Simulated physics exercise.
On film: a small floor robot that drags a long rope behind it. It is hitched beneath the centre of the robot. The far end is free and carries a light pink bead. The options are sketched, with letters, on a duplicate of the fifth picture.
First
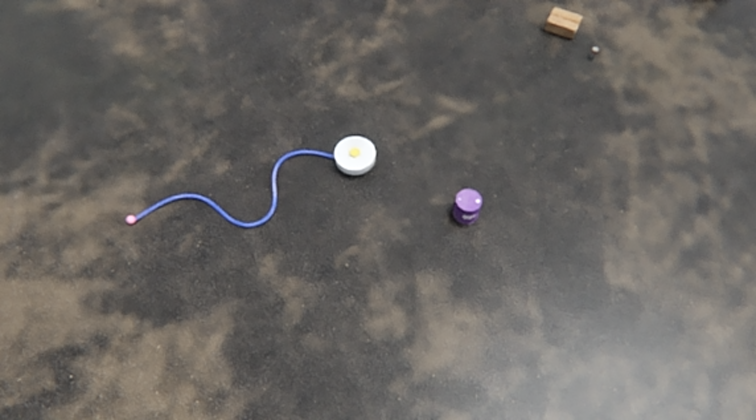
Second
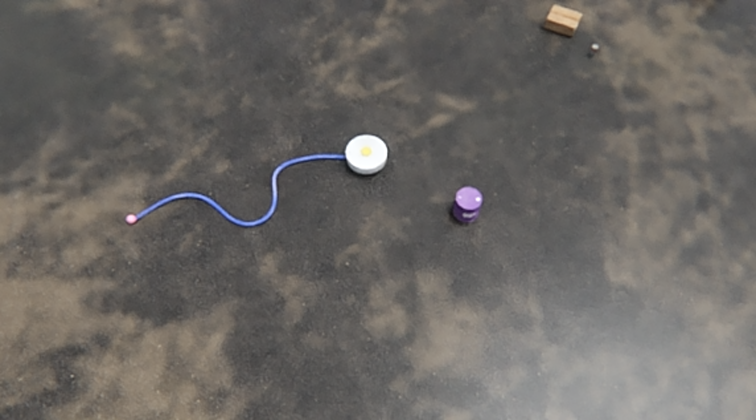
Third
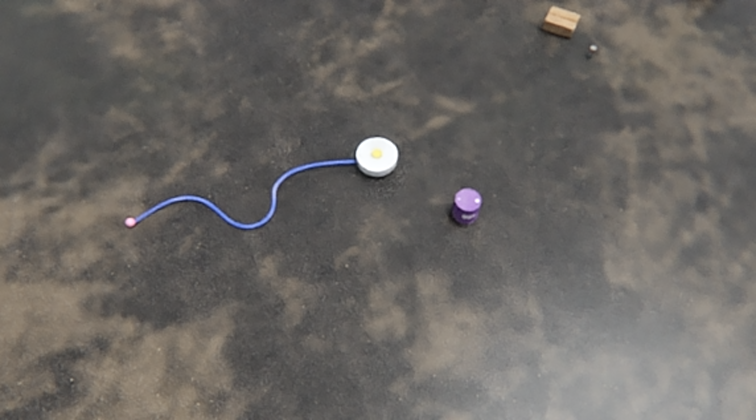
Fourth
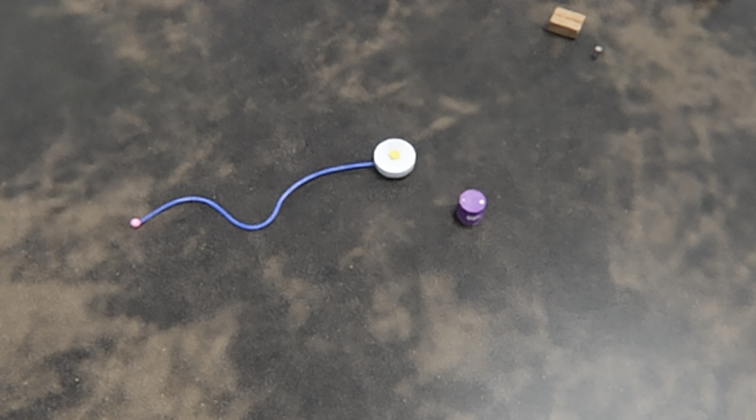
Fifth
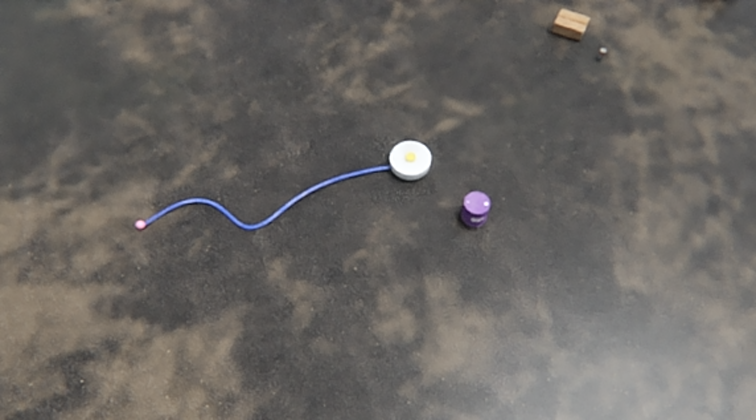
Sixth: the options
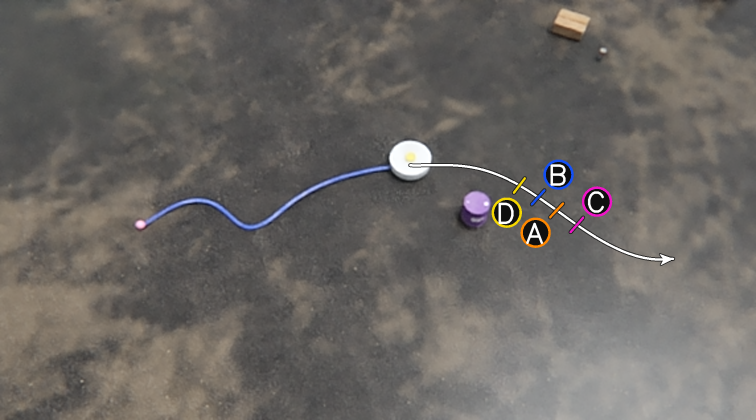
A round white robot creeping right across a mottled dark floor, pulling the near part of its wavy blue rope straighter.
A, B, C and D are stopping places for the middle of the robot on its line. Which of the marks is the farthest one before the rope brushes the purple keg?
All is well up to C.
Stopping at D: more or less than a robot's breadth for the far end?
By then, more.
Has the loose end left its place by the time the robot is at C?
Yes.
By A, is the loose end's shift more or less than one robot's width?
More.
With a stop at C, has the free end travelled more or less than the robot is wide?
More.
On the marked copy, A at (557, 210); B at (538, 197); C at (577, 225); D at (519, 185); the route from (410, 165) via (542, 200) to (673, 259).
Taking C. A third of the way, robot (474, 163), middle of the rope (324, 189), free end (174, 213).
Two thirds of the way, robot (533, 189), middle of the rope (378, 187), free end (229, 203).
When it is over, robot (579, 221), middle of the rope (421, 196), free end (272, 197); nothing has been touched.
As for the rest, A is safe but short; B is safe but short; D is safe but short.
